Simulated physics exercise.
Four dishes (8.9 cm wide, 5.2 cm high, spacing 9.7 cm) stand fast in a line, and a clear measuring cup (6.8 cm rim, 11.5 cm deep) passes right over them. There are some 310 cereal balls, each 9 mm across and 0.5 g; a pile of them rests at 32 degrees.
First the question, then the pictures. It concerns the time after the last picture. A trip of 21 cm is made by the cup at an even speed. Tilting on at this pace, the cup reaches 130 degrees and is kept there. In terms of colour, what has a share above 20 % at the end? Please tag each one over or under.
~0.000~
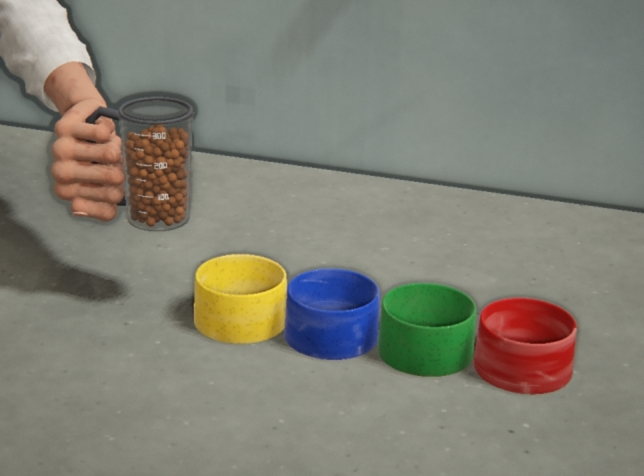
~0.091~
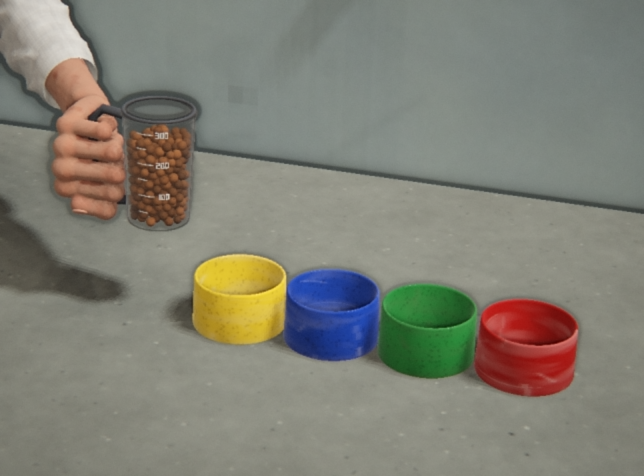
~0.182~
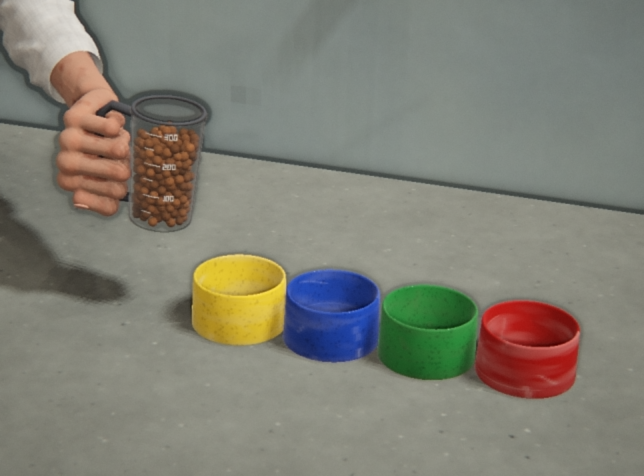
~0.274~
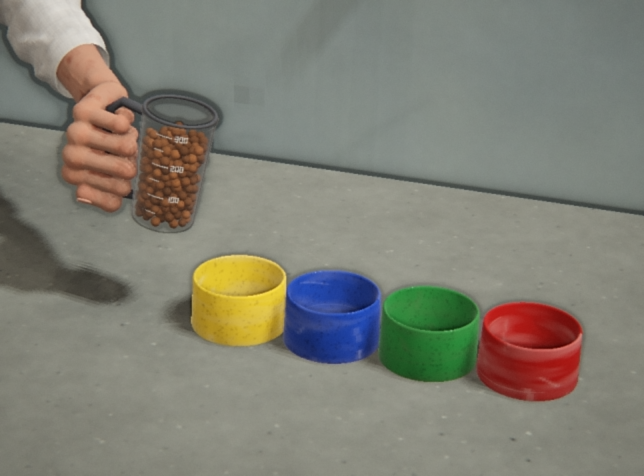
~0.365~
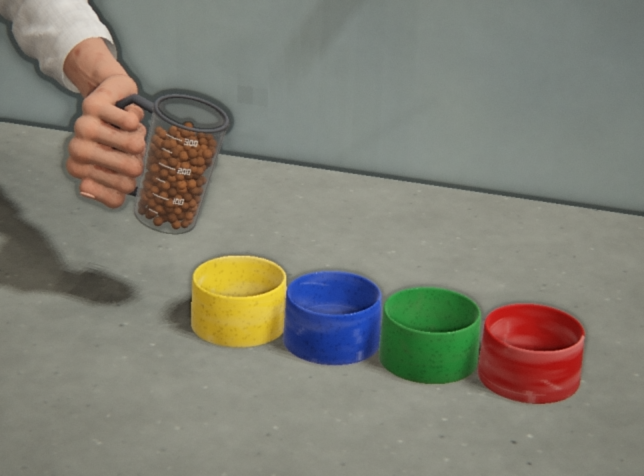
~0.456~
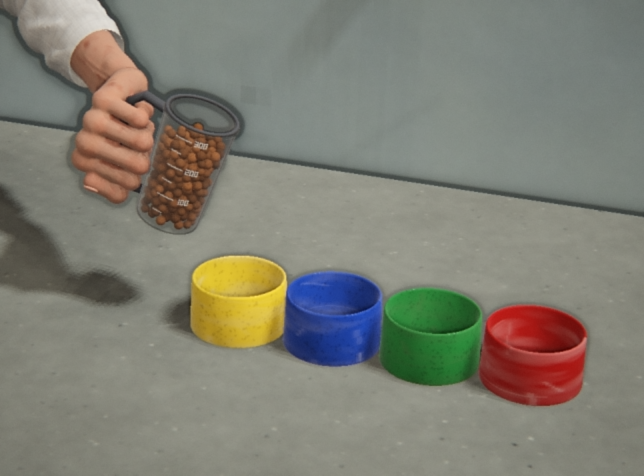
Red dish - under; blue dish - under; green dish - over; yellow dish - under; counter - under.
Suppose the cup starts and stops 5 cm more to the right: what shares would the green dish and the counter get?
Green 50; counter 30.
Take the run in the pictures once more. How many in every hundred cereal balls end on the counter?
The answer is roughly 0 per cent.
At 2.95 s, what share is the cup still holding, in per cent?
Estimate: Some 0 %.
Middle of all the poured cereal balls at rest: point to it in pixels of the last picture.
Once everything settles, the centre is around (433, 332).
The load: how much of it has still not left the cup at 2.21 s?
It works out to about 95 per cent of the load.
After 1.51 s, tilt 70 degrees; cup holds 100 %.
After 2.21 s, tilt 104 degrees; cup holds 95 %.
After 2.95 s, tilt 130 degrees; cup holds 0 %, green 95 %.
By 3.3 s all is still; red 0 %, blue 0 %, green 95 %, yellow 0 %, counter 0 %.
